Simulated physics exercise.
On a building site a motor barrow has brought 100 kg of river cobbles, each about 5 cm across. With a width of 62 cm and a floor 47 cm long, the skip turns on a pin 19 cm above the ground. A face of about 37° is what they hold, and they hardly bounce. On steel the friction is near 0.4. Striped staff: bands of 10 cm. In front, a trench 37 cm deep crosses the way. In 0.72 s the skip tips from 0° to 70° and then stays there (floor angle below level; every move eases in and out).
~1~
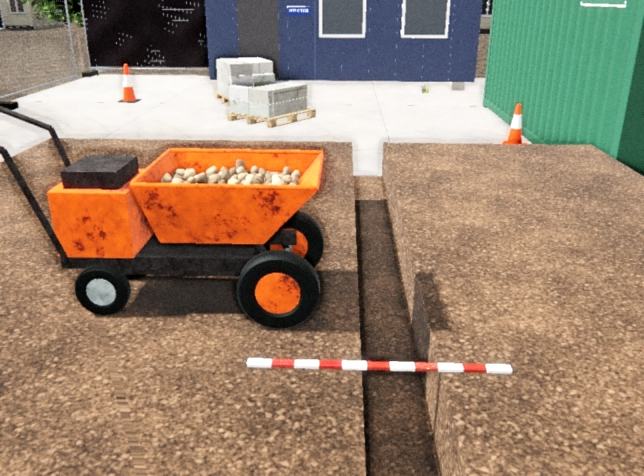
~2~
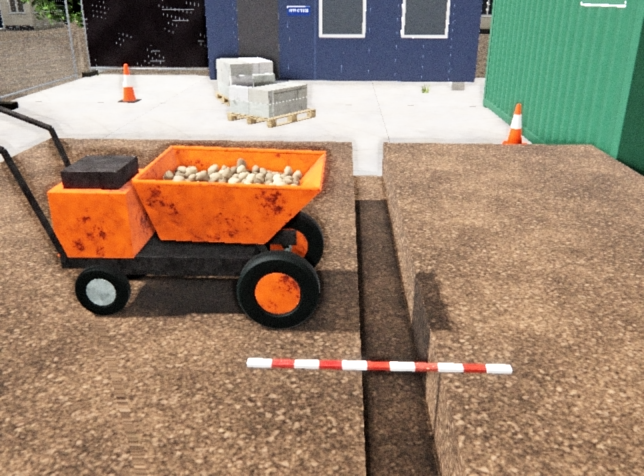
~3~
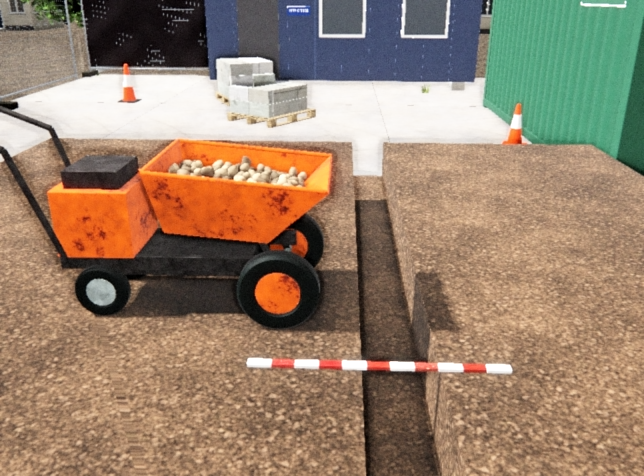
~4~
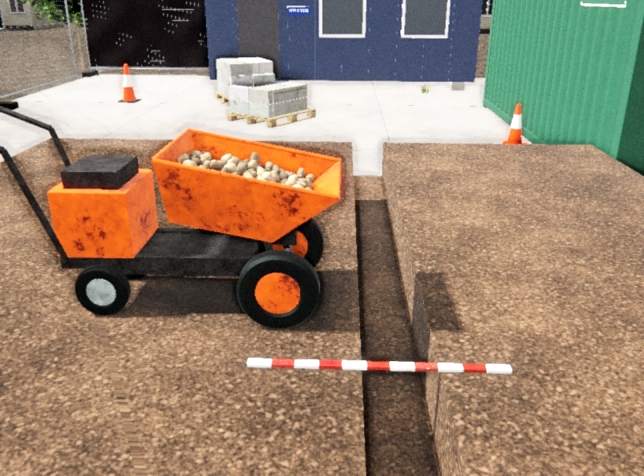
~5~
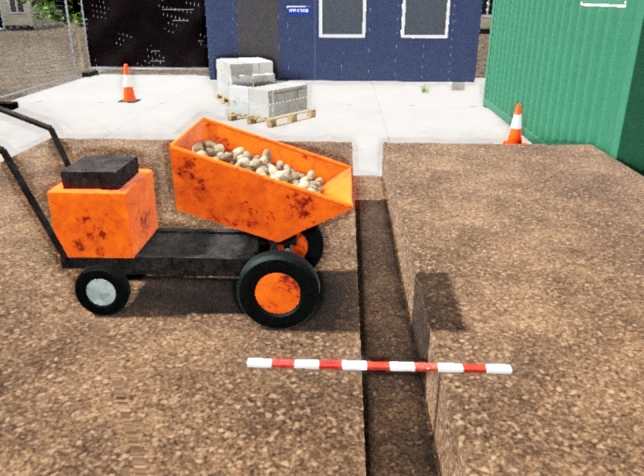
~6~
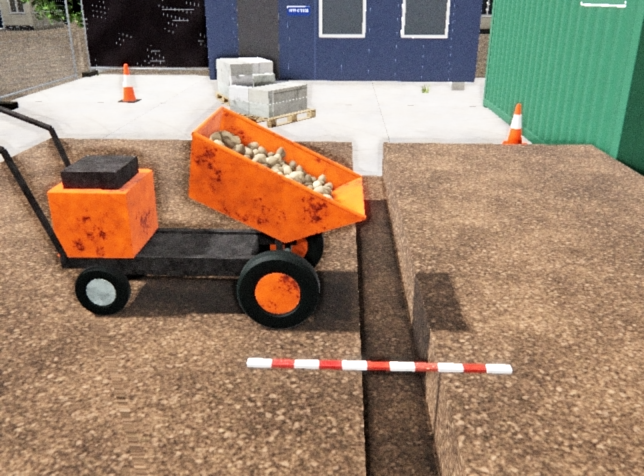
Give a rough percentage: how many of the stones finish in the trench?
42 %.
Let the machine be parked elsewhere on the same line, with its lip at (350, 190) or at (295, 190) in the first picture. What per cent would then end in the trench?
15 % and 65 %.
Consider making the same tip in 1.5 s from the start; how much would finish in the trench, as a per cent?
With that timing, about 55 per cent.
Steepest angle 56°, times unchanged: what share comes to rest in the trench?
I'd guess some 40 in a hundred.
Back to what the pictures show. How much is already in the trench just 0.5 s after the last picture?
About 15 per cent by then.
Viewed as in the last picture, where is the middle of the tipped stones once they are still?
About (443, 299).
Then, 0.2 s after the last picture the floor is at 59°, 100 % in the skip; the foremost stones are at (380, 247).
Then, 0.5 s after the last picture the floor is at 70°, 72 % in the skip, 14 % in the trench, 15 % past the trench; the foremost stones are at (456, 304).
Then, 0.9 s after the last picture the floor is at 70°, 17 % in the skip, 26 % in the trench, 57 % past the trench; the foremost stones are at (586, 303).
Then, 2.8 s after the last picture the floor is at 70°, 0 % in the skip, 42 % in the trench, 58 % past the trench; the foremost stones are past the picture's edge.
